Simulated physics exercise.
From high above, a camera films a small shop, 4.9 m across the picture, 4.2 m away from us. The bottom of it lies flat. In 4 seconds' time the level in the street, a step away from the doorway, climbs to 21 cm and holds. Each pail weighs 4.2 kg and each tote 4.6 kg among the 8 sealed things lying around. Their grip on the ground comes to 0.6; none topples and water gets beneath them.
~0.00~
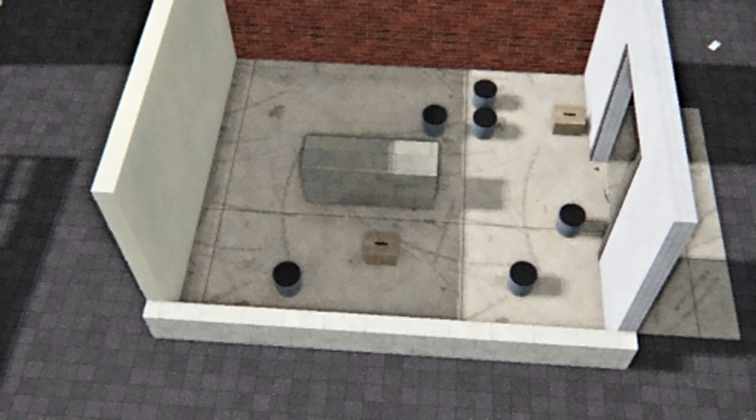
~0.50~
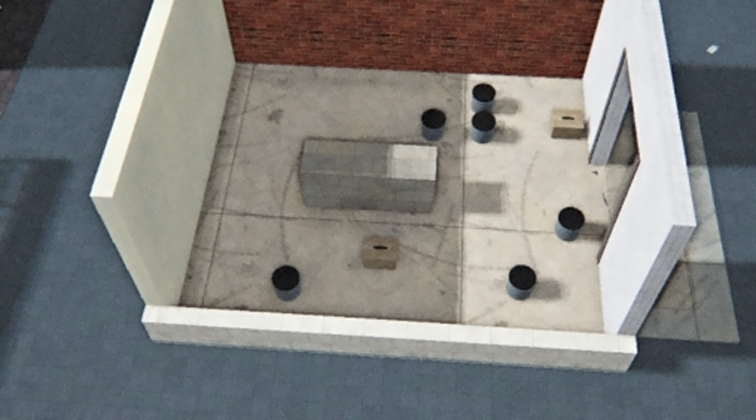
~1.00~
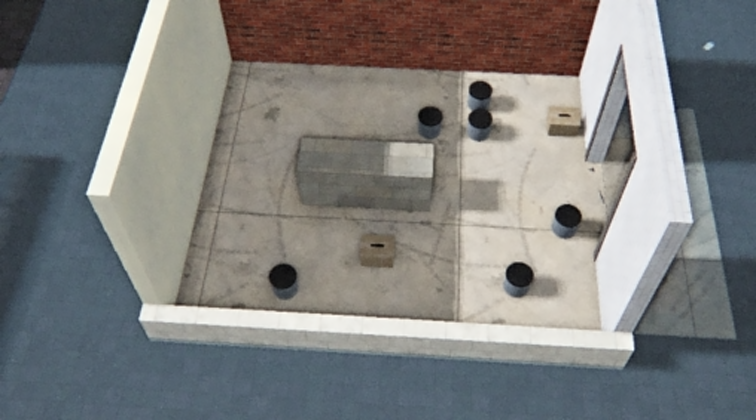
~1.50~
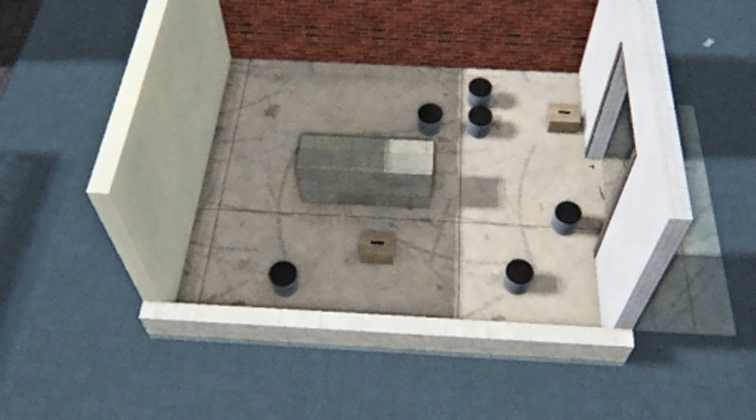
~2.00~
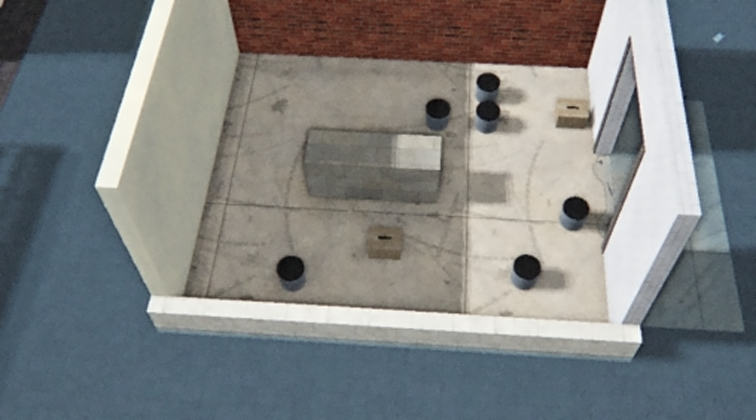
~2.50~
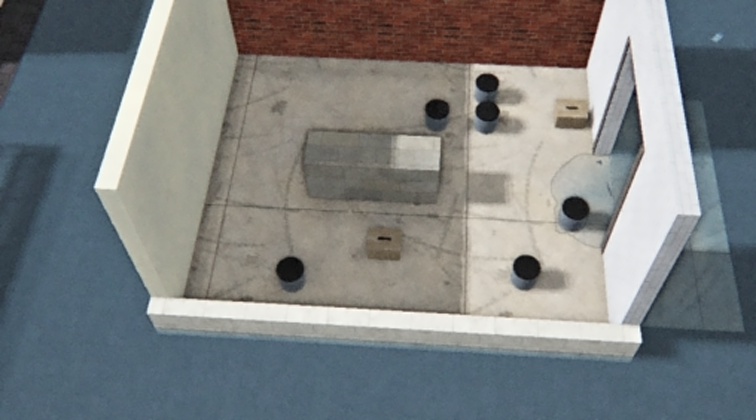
A small walled shop stands still as water covers the street and then enters the doorway.
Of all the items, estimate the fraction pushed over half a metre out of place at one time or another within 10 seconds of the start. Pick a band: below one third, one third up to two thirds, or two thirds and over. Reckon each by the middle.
The share is one third up to two thirds.
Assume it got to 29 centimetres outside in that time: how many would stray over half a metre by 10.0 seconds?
Then the count would be 6.
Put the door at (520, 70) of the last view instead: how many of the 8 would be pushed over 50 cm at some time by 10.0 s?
So the tally would be 8.
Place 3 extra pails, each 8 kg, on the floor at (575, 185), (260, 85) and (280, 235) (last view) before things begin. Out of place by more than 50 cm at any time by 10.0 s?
Result by item, in order: Beyond the cutoff, inside the cutoff, inside the cutoff.
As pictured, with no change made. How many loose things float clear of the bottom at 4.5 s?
I count 0.
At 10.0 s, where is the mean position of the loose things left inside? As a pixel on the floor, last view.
Mean floor pixel: About (374, 161).
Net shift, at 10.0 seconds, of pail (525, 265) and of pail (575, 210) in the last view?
Shifts: 30 cm / 400 cm.
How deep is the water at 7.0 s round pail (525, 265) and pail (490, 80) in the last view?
Around 3 cm and 3 cm.
After 3.5 s 0 of 8 are over 50 cm from their spots; 0 afloat.
After 4.5 s 1 of 8 are over 50 cm from their spots; 0 afloat.
After 7.0 s 4 of 8 are over 50 cm from their spots; 4 afloat.
After 10.0 s 5 of 8 are over 50 cm from their spots, and 5 have been at some point; 6 afloat.
